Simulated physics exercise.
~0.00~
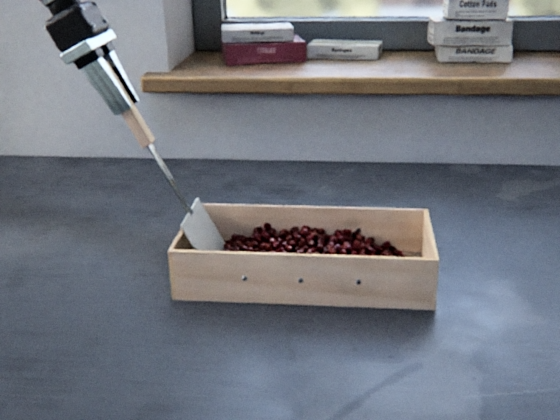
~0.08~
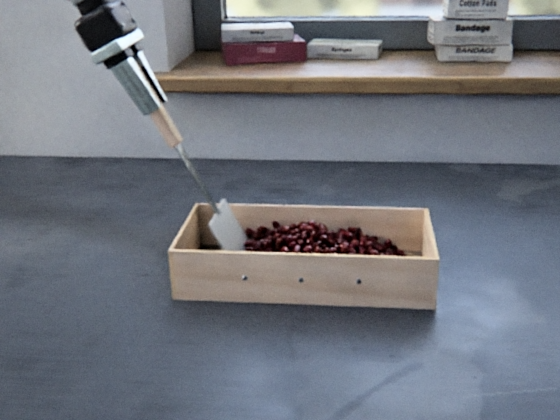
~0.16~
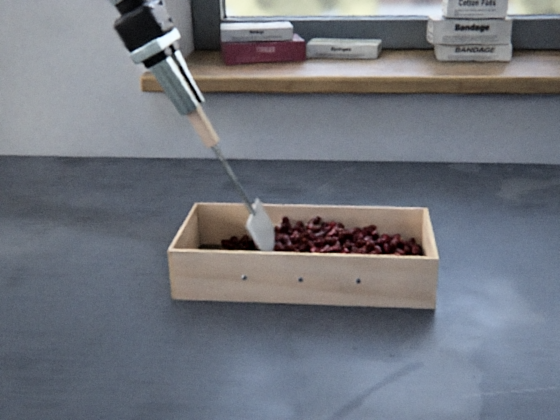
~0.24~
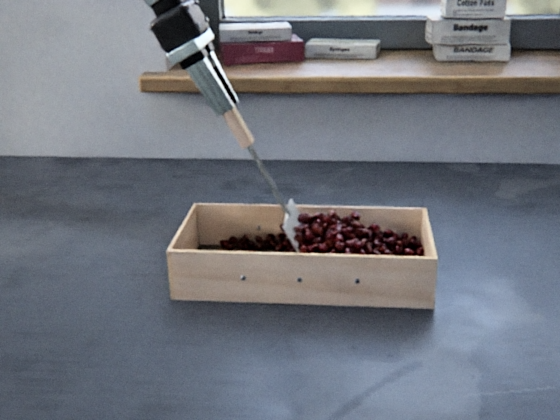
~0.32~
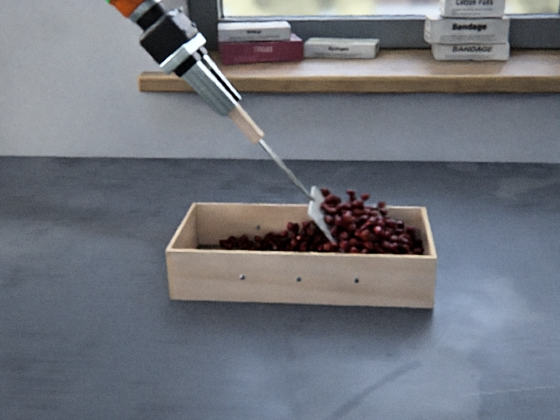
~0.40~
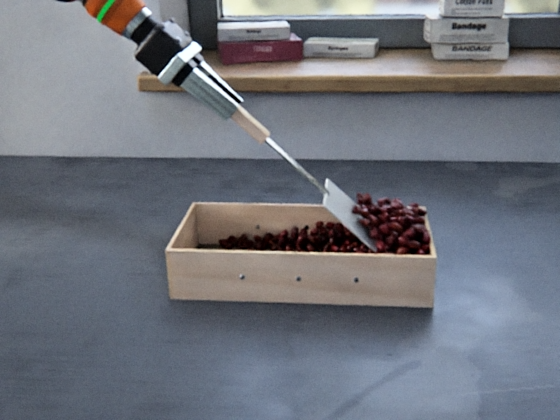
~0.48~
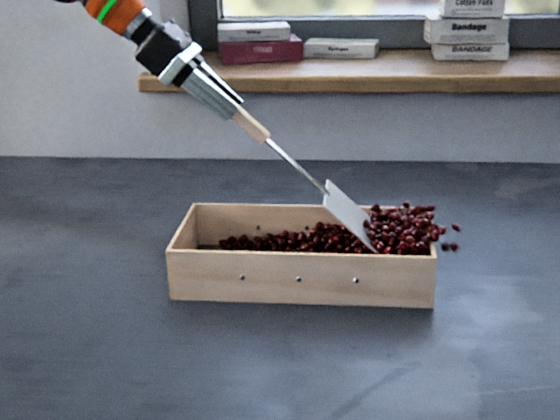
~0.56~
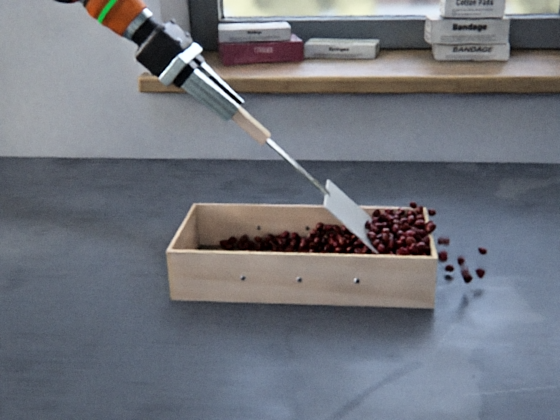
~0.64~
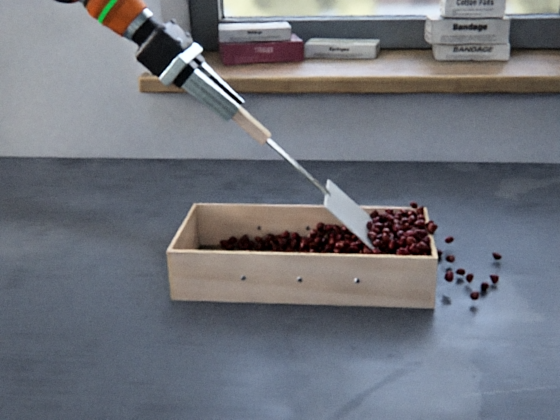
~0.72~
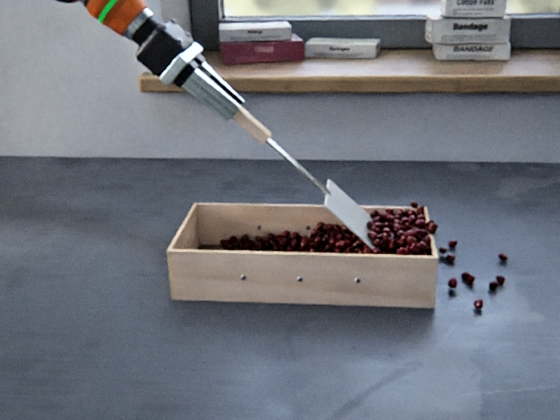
A robot arm pushed a flat turner rightward through a wooden tray of dark red beans, heaping them up against the right end and tilting as it rose, until a few spilled over onto the gray table and the blade stopped, most beans still inside.
